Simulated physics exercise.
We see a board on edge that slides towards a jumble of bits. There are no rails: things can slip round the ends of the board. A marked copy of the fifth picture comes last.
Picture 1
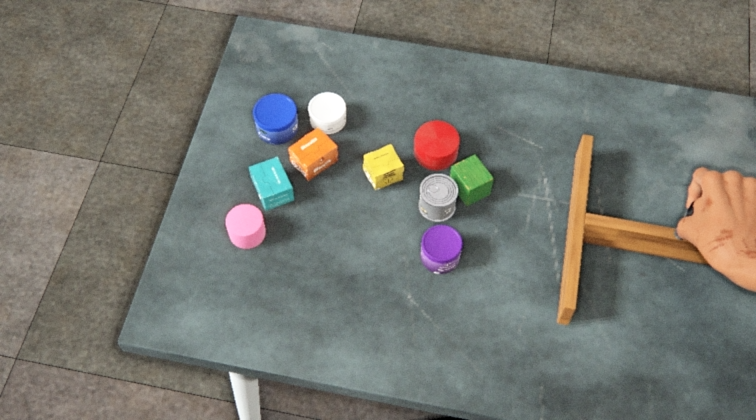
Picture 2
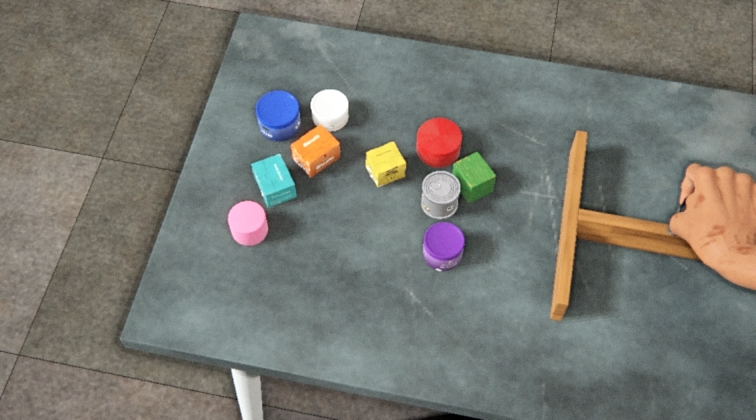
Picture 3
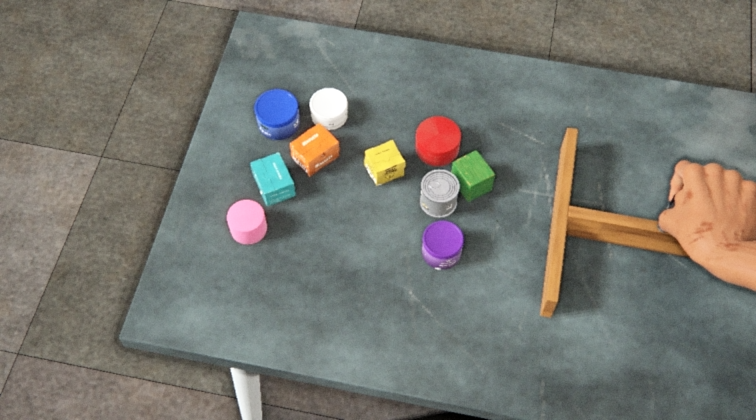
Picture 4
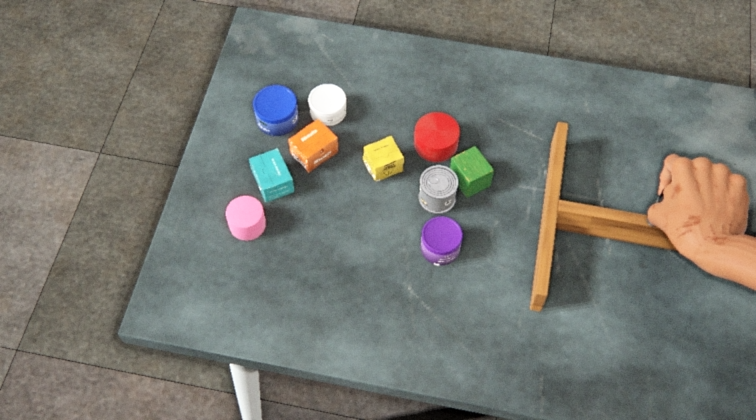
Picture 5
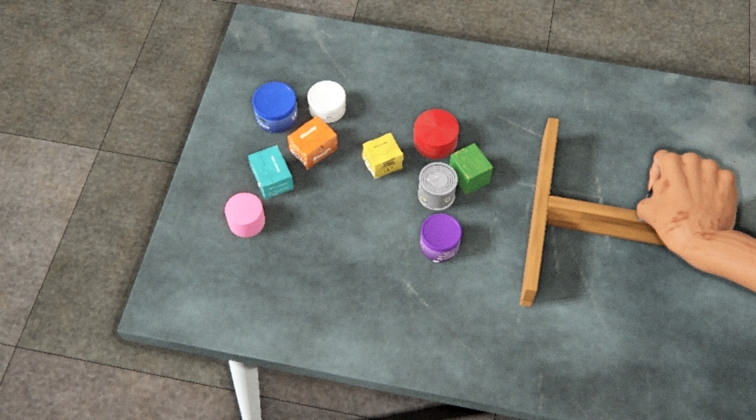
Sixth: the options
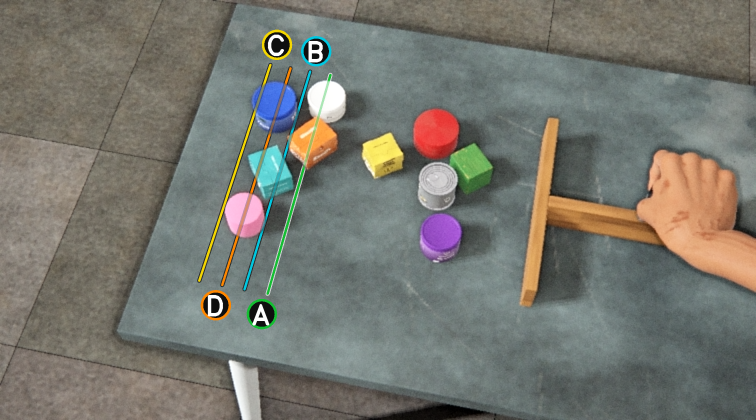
A hand at the right grips a wooden T-shaped pusher on a dark grey tabletop, seen from above at an angle over a tiled floor. Blue, white and pink tubs, turquoise and orange boxes sit at left, with a yellow box, red and purple tubs, grey tin and green box nearer the middle. The hand slides the board slowly left, touching nothing, while the view shifts very slightly.
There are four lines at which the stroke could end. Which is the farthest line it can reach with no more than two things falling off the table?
As far as mark C.
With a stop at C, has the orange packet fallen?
Yes.
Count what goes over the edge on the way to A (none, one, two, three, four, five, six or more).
The count is none.
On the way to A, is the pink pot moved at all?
By then, yes.
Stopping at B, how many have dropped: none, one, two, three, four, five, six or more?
In all, none.
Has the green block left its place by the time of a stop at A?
By then, yes.
On the marked copy, A at (301, 177); B at (280, 173); C at (237, 165); D at (259, 169).
Taking C. A third of the way, board (431, 180); red tin (416, 123); purple tub (396, 230).
Two thirds of the way, board (322, 160); blue tub (245, 95); orange packet (252, 131).
When it is over, board (237, 146); orange packet over the edge; blue tub over the edge; two fallen.
As for the rest, A is within the limit but short; B is within the limit but short; D is within the limit but short.
